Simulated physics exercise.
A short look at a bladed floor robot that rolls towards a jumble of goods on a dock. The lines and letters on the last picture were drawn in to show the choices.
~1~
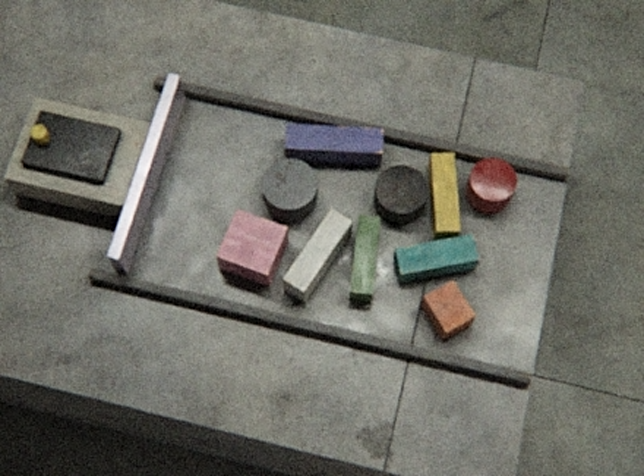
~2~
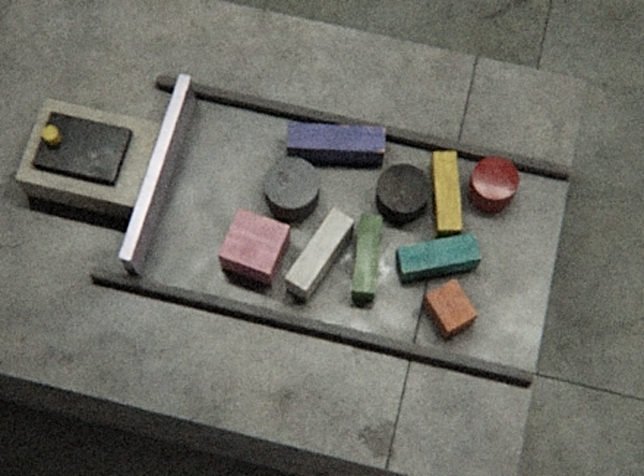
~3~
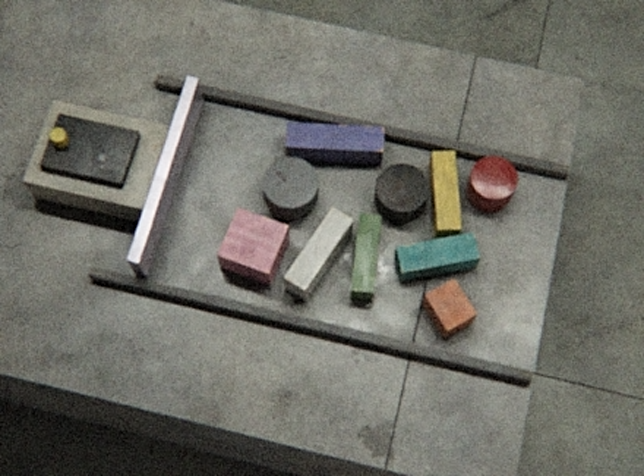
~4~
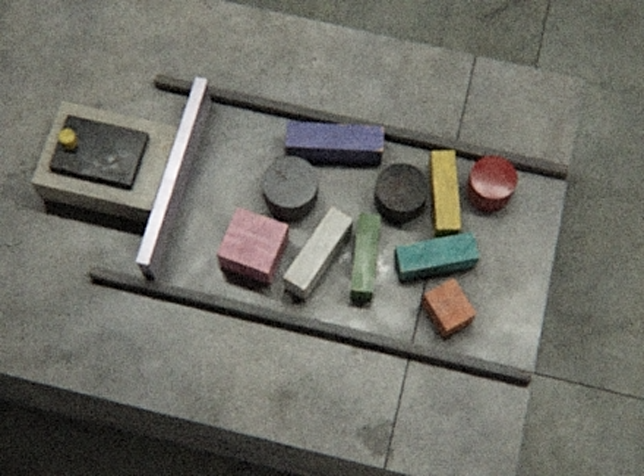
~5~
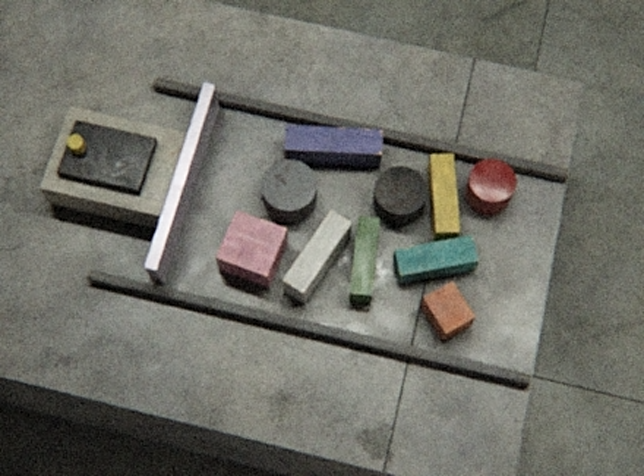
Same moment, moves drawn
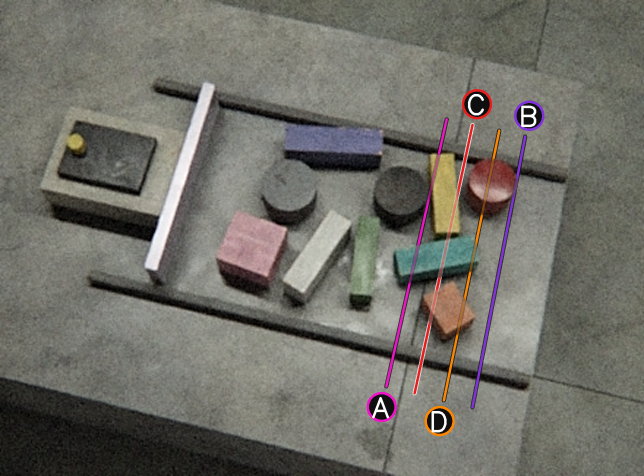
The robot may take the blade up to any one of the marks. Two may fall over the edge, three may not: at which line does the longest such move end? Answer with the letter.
No third one falls up to A.
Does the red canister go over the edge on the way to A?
Yes.
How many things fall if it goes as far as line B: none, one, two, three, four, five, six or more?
Six or more.
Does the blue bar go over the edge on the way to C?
No.
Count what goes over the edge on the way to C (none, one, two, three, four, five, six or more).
In all, four.
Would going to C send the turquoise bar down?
Yes.
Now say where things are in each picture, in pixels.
White bar (318, 256); red canister (490, 186); green bar (365, 259), in the first picture.
Robot (89, 149); black canister (402, 194), in the second picture.
Robot (97, 151); blue bar (335, 144), in the third picture.
Robot (106, 152); pink crate (254, 246), in the fourth picture.
Robot (114, 157); yellow bar (443, 198); white bar (318, 257); red canister (490, 187), in the fifth picture.
On the marked copy, A at (418, 246); B at (500, 265); C at (445, 253); D at (473, 259).
Taking A. A third of the way, robot (198, 177); blue bar (342, 149); pink crate (288, 256).
Two thirds of the way, robot (283, 196); red canister (516, 193); turquoise bar (493, 268).
When it is over, robot (347, 211); red canister over the edge; turquoise bar over the edge; two fallen.
As for the rest, B drops seven; C drops four; D drops six.
